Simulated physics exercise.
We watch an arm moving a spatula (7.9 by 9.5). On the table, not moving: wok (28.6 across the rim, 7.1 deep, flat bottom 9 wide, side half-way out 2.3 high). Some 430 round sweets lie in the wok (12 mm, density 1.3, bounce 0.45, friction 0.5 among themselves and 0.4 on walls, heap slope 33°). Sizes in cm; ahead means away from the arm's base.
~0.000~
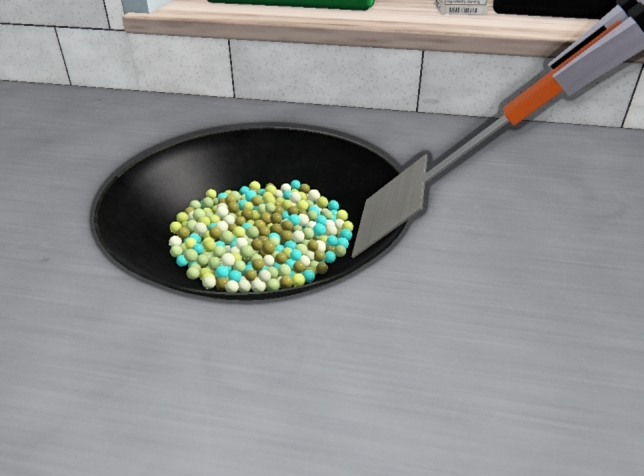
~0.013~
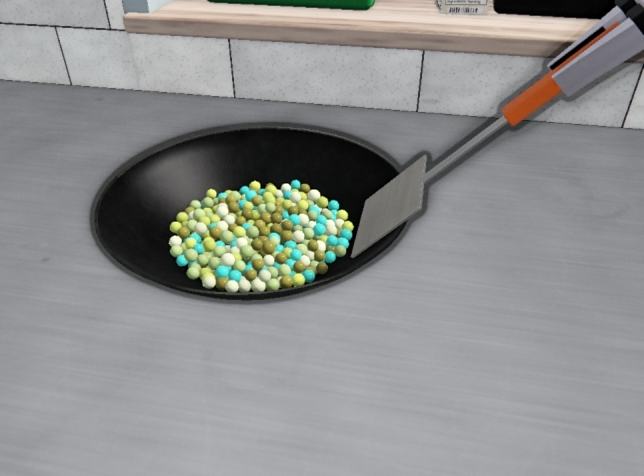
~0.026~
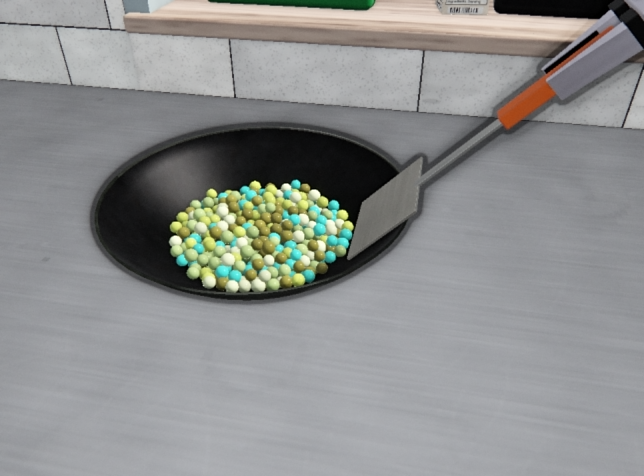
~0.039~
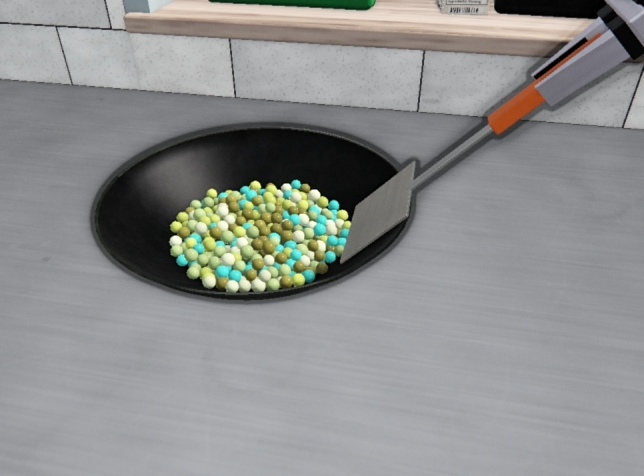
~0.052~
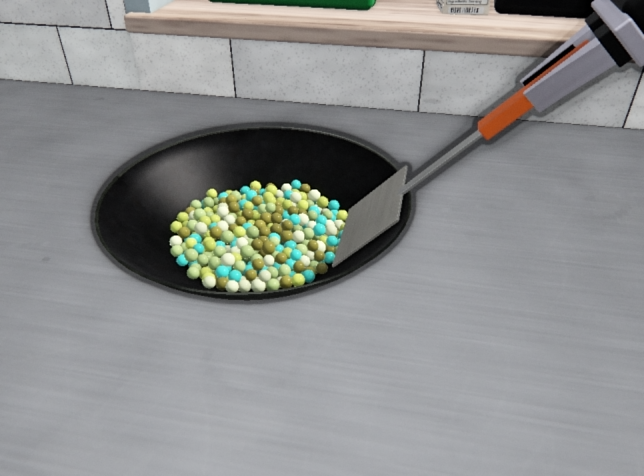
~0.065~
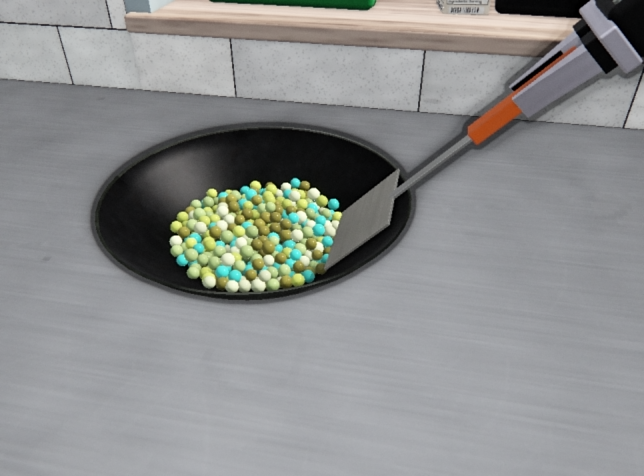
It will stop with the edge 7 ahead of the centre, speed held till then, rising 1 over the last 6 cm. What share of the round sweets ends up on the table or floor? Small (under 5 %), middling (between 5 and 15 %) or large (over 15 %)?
On the table or floor the share is middling, between 5 and 15 %.
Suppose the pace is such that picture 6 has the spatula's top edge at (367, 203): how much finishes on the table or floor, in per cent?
About 35 per cent.
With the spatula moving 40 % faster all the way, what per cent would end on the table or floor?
It would be near 20 per cent.
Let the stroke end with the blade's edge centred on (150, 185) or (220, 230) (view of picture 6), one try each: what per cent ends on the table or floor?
About 50 and 0 per cent.
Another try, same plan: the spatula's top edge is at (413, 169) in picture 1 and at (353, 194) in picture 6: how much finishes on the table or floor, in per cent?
Some 45 per cent.
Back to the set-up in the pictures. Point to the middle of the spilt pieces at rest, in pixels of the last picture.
Near (89, 229).
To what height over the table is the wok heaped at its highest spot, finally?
Some 9.0 cm.
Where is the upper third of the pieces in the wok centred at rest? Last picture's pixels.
Near (162, 185).
After 0.16 s, sloping 47°, highest piece 5 above the table; 434 in the wok.
After 0.26 s, sloping 47°, highest piece 7 above the table; 434 in the wok.
After 0.51 s, sloping 47°, highest piece 9 above the table; 397 in the wok, 31 on the table or floor, 6 on the blade or in flight.
After 1.56 s, sloping 47°, highest piece 9 above the table; 397 in the wok, 37 on the table or floor.
At rest, 397 in the wok, 37 on the table or floor. That is 9 % on the table or floor.
